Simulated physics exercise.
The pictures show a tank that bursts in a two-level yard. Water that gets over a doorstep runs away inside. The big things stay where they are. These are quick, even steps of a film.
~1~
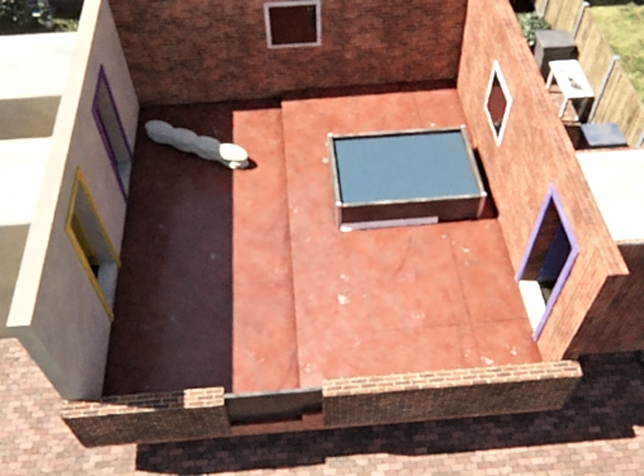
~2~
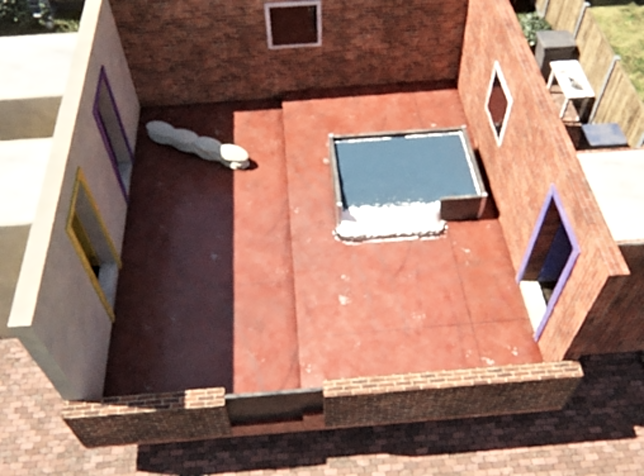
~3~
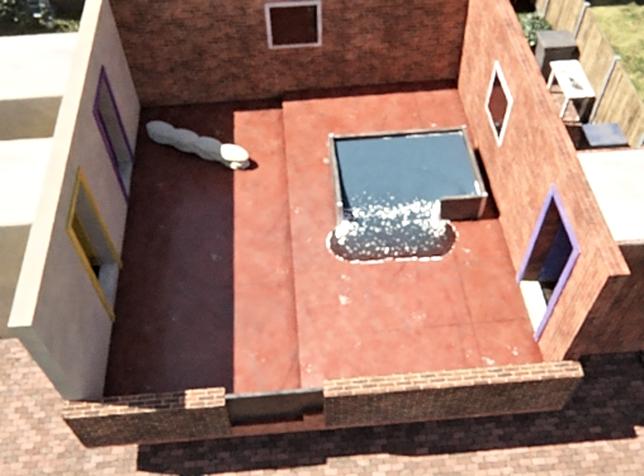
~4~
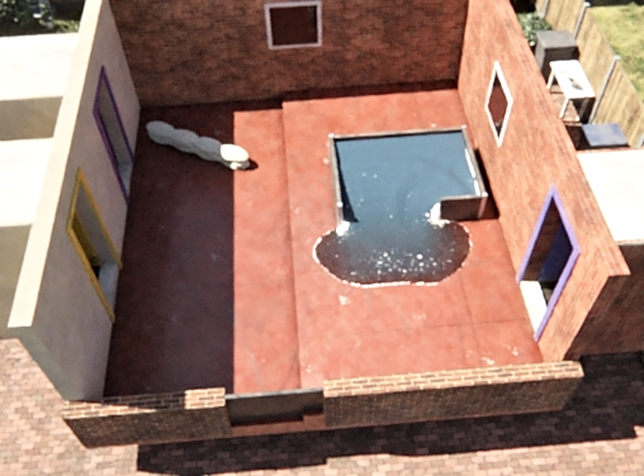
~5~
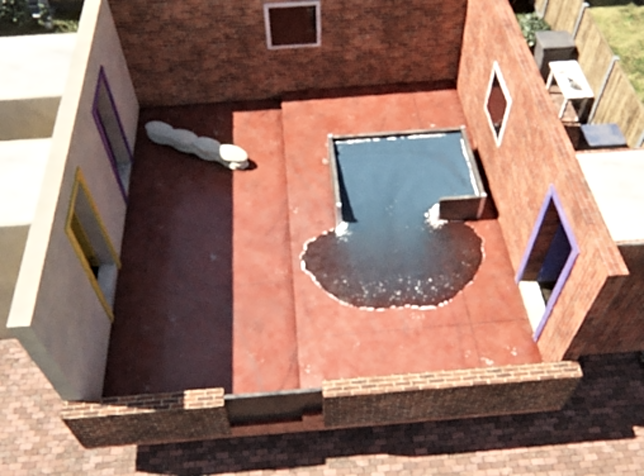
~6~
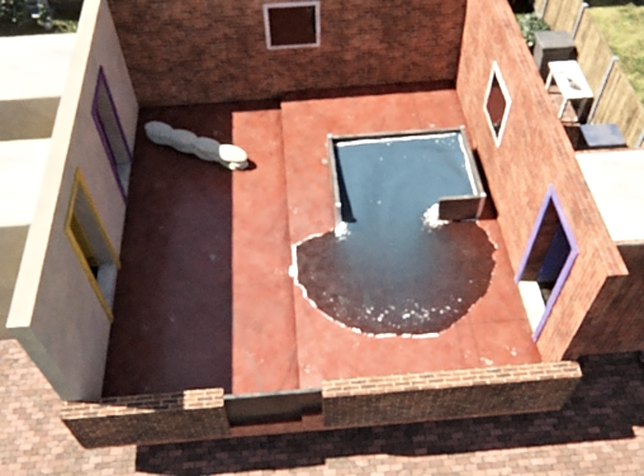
In this clip, still water fills an open rectangular tank in a walled yard with a red floor, then pours through a gap in the tank's front and spreads toward the viewer in a widening, rounded, foam-edged pool.
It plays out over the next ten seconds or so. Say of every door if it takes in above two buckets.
In the end: The purple door admits no more than that; the blue door admits no more than that; the yellow door admits no more than that.
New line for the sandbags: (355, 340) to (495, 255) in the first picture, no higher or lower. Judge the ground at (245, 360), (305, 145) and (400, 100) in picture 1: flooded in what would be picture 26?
As listed: Wet, no water, dry.
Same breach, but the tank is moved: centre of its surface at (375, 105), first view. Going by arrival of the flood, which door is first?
First comes the door marked blue.
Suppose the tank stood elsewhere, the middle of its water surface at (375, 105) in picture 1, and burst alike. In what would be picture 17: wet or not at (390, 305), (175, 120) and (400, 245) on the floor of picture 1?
In turn: Under water, dry, covered.
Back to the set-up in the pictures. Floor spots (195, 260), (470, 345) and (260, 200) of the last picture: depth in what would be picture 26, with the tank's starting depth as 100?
Roughly 0, 30 and 0 per cent, in turn.
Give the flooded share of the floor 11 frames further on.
Roughly 30 per cent.
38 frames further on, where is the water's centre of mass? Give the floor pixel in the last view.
At about (317, 283).
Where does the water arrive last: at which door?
I say the one in purple.
A moment on, water covers 25 % of the floor; the purple door not reached, the blue door wet at the sill, nothing in, the yellow door not reached.
Next, water covers 30 % of the floor; the purple door not reached, the blue door wet at the sill, nothing in, the yellow door not reached.
Then, water covers 40 % of the floor; the purple door not reached, the blue door wet at the sill, nothing in, the yellow door not reached.
Later, water covers 60 % of the floor; the purple door wet at the sill, nothing in, the blue door wet at the sill, nothing in, the yellow door wet at the sill, nothing in.
In the end, water covers 80 % of the floor; the purple door under two buckets in, the blue door wet at the sill, nothing in, the yellow door wet at the sill, nothing in.
